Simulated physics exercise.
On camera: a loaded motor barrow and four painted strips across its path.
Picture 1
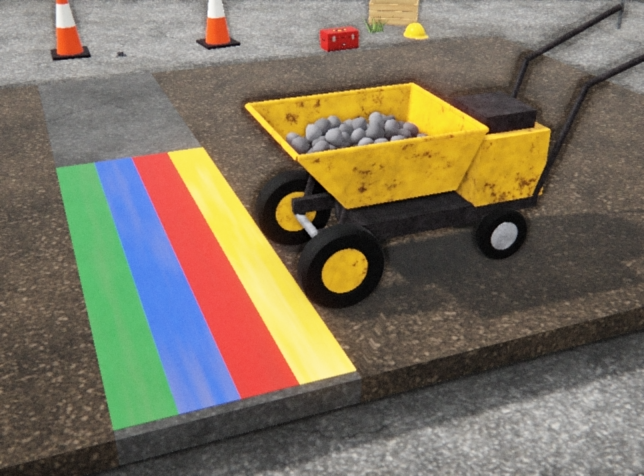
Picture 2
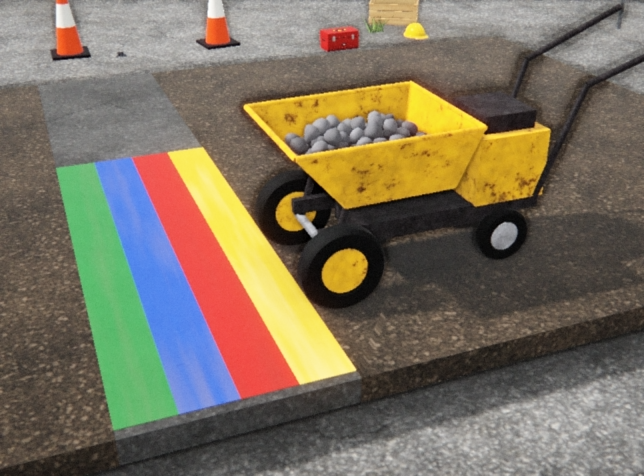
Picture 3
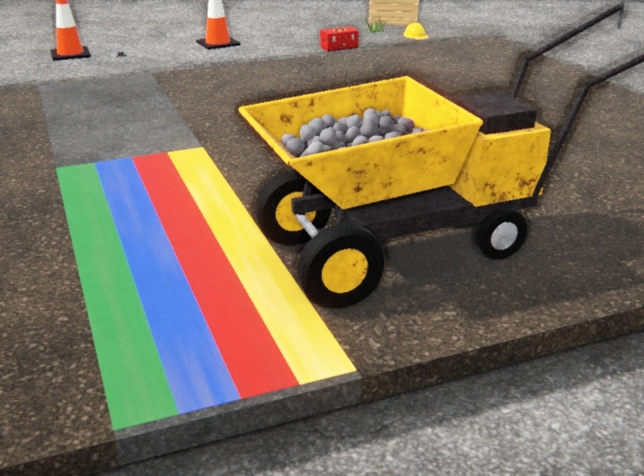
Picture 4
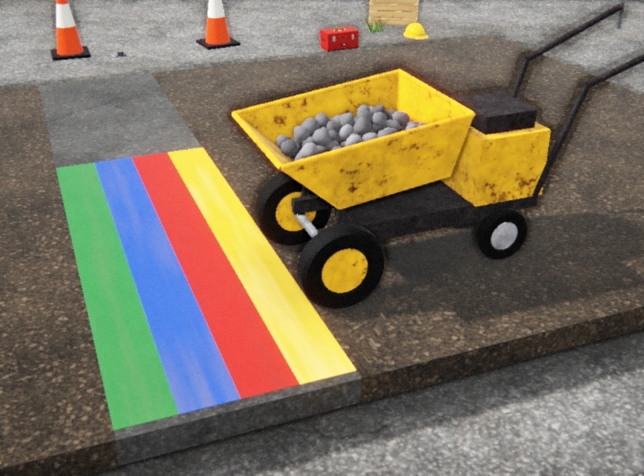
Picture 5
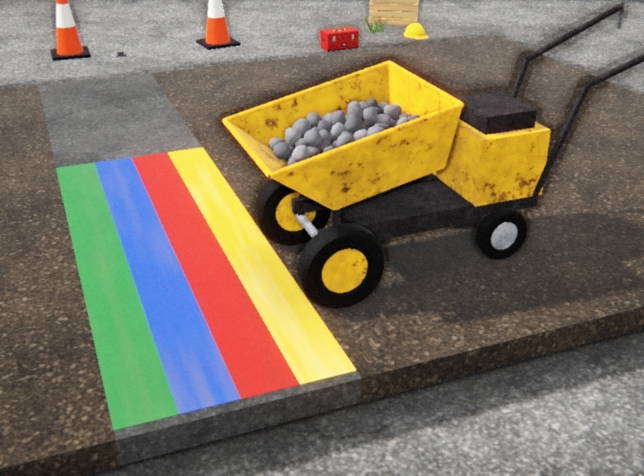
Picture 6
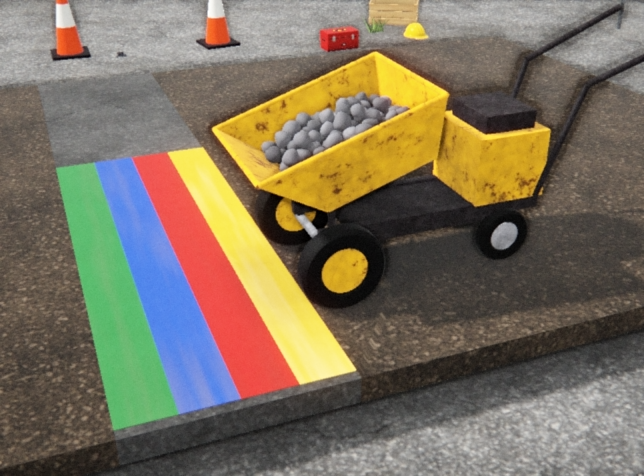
On a patch of rough dark ground beside green, blue, red and yellow strips, a yellow barrow loaded with round grey stones stood still while its skip gradually tilted forward to the left.
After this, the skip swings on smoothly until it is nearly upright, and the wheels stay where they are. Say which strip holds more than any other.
The heap favours the blue strip.
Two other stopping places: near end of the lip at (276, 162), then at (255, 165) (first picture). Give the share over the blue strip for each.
The first gives 20 %, the second 10 %.
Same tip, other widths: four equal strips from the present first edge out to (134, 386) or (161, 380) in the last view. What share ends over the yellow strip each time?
Roughly 0 per cent, and 0 per cent.
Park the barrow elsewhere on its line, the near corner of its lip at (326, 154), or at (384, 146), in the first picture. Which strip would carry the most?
In turn: That blue strip; the strip in red.
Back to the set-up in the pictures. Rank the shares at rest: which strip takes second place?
It is that green strip.
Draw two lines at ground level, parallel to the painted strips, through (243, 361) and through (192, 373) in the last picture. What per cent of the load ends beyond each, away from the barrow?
In turn 80 and 50 in a hundred.
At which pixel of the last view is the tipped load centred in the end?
At about (146, 298).
Just after the last frame, skip tipped steeply; every one in the skip.
A moment on, skip tipped right over; the larger part in the skip; roughly a quarter over the blue strip; just a few over the green strip.
Further on, skip tipped right over; roughly a quarter in the skip; roughly half over the blue strip; roughly a quarter over the green strip; about a tenth off the paint.
When it is over, skip tipped right over; roughly a quarter in the skip; not one over the yellow strip; not one over the red strip; roughly half over the blue strip; roughly a quarter over the green strip; about a tenth off the paint.
